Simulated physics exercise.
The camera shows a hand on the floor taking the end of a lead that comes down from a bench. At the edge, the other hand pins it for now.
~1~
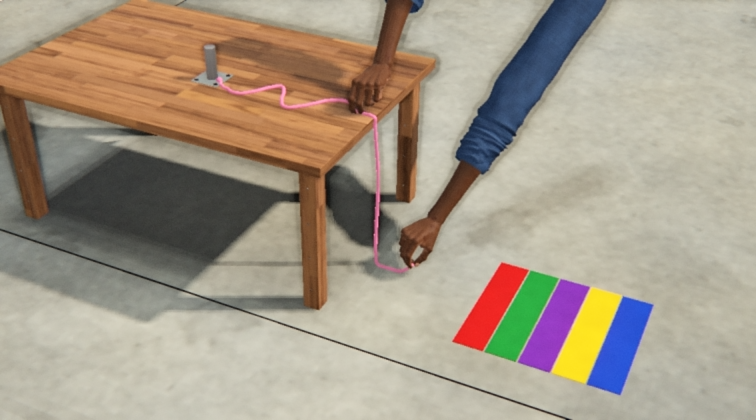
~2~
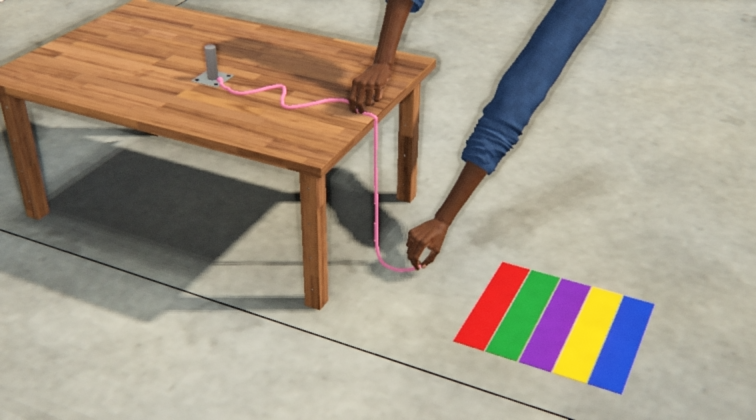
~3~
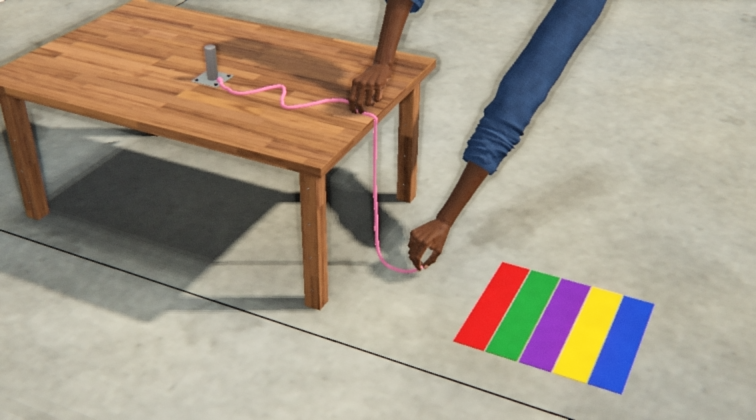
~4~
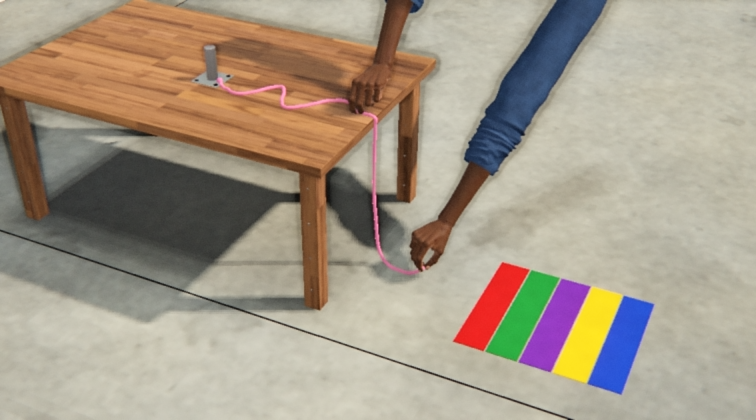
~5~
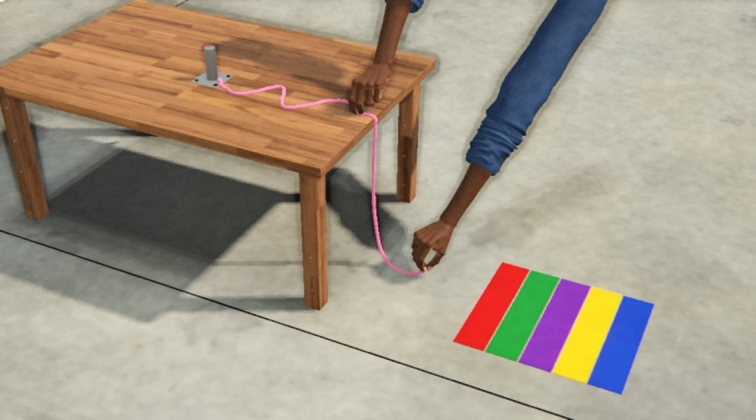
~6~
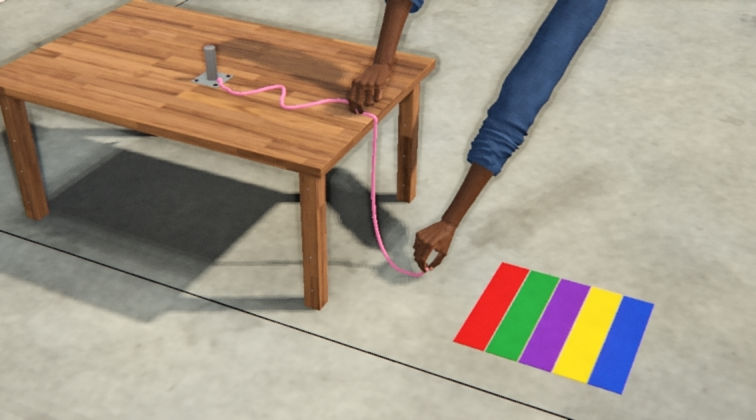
We see one hand pinning a pink cord at the edge of a wooden table while another, near the floor, holds its hanging end and shifts it very slightly right, beside a patch of red, green, purple, yellow and blue stripes.
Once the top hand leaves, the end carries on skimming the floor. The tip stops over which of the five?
Over the yellow strip.
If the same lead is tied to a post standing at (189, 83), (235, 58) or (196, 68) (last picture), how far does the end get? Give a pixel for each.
First (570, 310), then (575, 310), and last (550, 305).
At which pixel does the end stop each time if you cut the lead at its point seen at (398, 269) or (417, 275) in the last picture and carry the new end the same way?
For the first cut it's about (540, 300), and for the second about (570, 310).
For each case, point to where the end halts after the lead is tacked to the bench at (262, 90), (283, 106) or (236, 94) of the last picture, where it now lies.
In order: (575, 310), then (535, 300), then (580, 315).
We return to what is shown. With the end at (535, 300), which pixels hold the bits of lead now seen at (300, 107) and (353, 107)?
Approx. (349, 110); approx. (380, 151).
Soon after, end near (535, 300); over green.
After that, end near (571, 311); over purple.
At the stop, end near (592, 317); over yellow. It gets as far as the yellow strip.
